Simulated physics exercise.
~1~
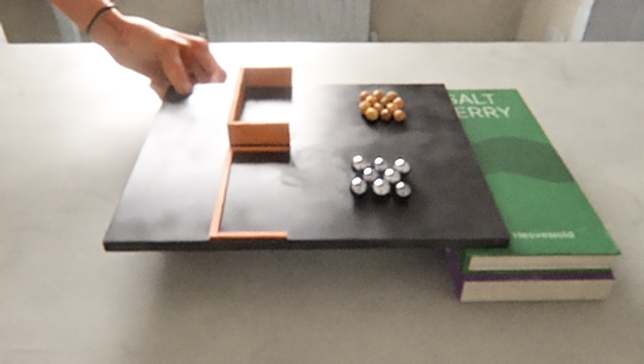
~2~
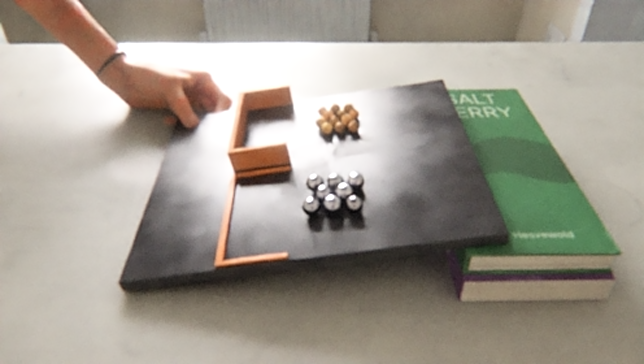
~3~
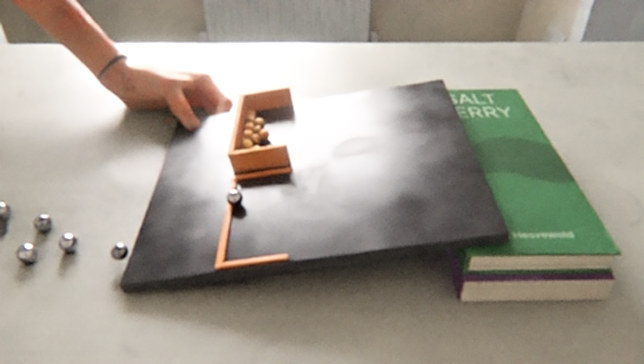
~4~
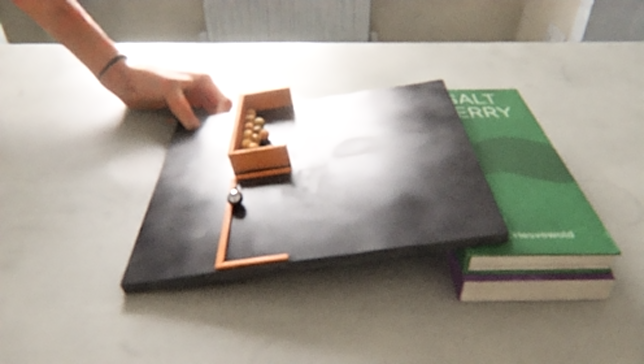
A hand tilts a board; silver balls mostly roll off while gold ones stay fenced.
